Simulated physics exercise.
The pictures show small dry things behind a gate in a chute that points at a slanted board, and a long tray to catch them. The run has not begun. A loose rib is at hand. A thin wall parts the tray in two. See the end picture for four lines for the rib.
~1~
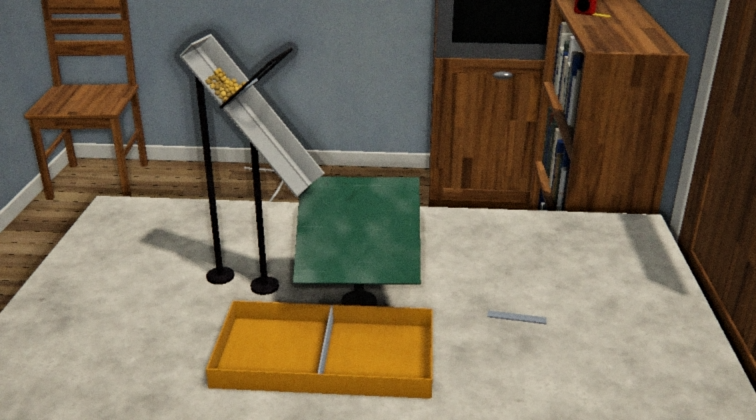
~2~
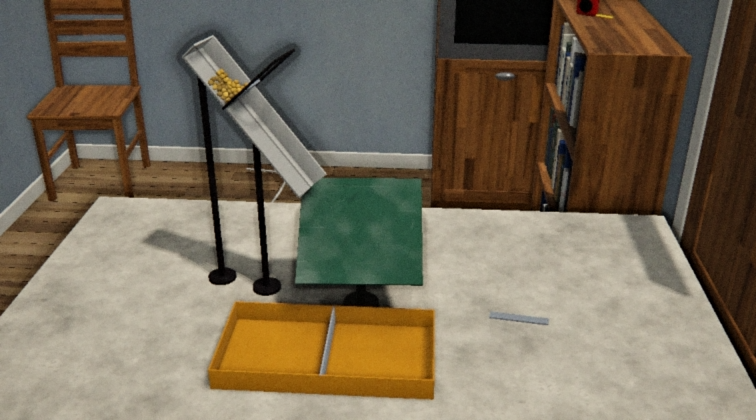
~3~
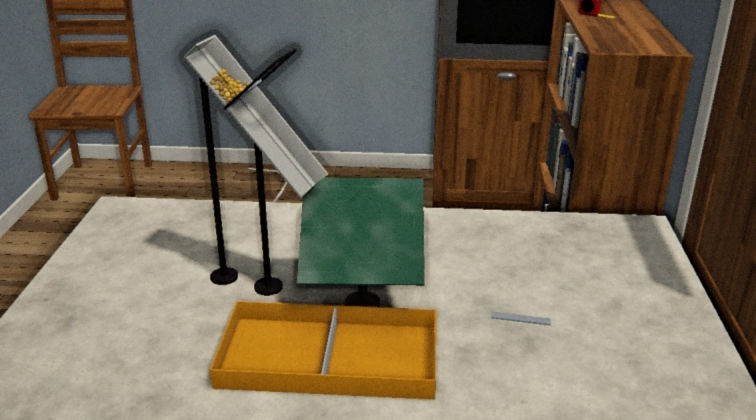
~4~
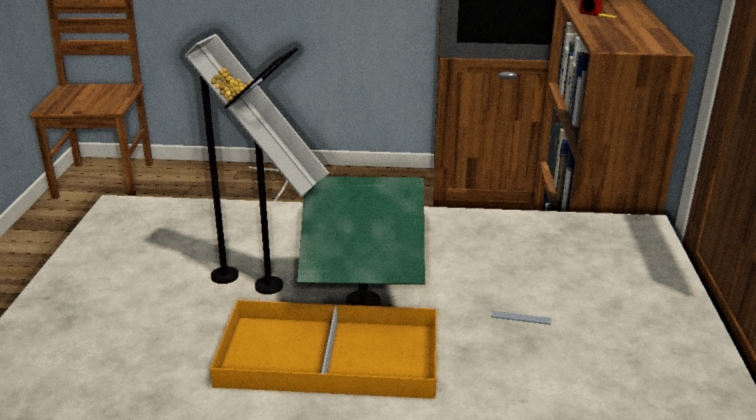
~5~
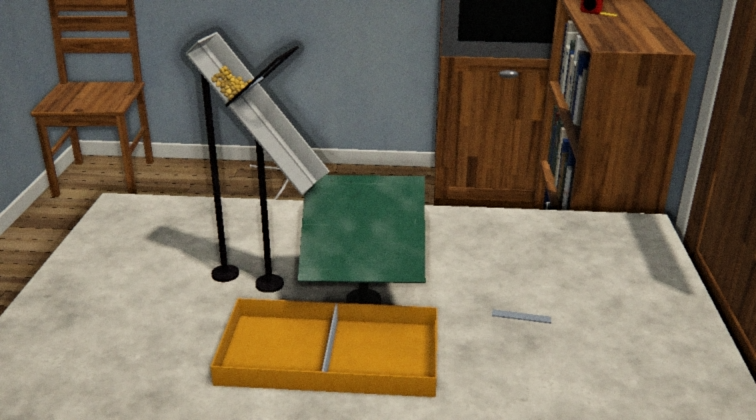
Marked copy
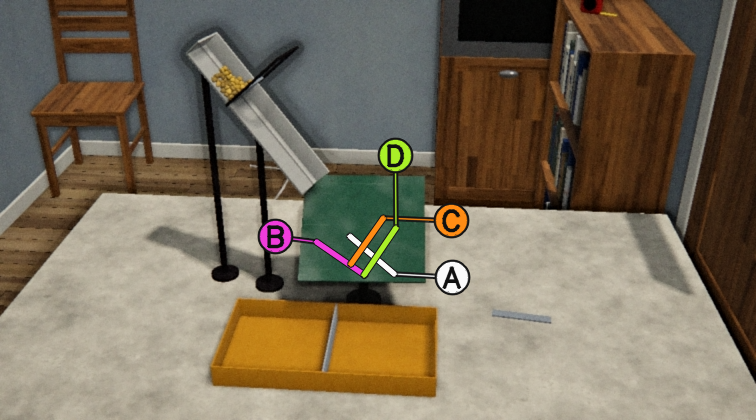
A green slanted board stands at the middle of a pale mottled tabletop, seen from slightly above in a room with blue-grey walls, a wooden chair and a bookcase. Yellow puffed balls sit behind a black gate in a steep grey chute on two black stands at left, with a divided orange tray in front and a grey strip at right. Nothing on the table moves, while the view shifts very slightly.
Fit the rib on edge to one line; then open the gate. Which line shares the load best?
The answer is line C.
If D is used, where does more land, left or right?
The right half.
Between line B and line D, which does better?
Here it is line D.
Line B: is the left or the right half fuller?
Right.
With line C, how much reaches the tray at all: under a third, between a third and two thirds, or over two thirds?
Over two thirds.
On the marked copy, line A from (349, 236) to (394, 274); line B from (316, 241) to (364, 275); line C from (383, 217) to (350, 264); line D from (395, 228) to (364, 275).
With A, of what is caught, a small part in the left half, most in the right.
With B, of what is caught, none in the left half, all in the right.
With C, of what is caught, about two thirds in the left half, about a third in the right.
With D, of what is caught, a small part in the left half, most in the right.
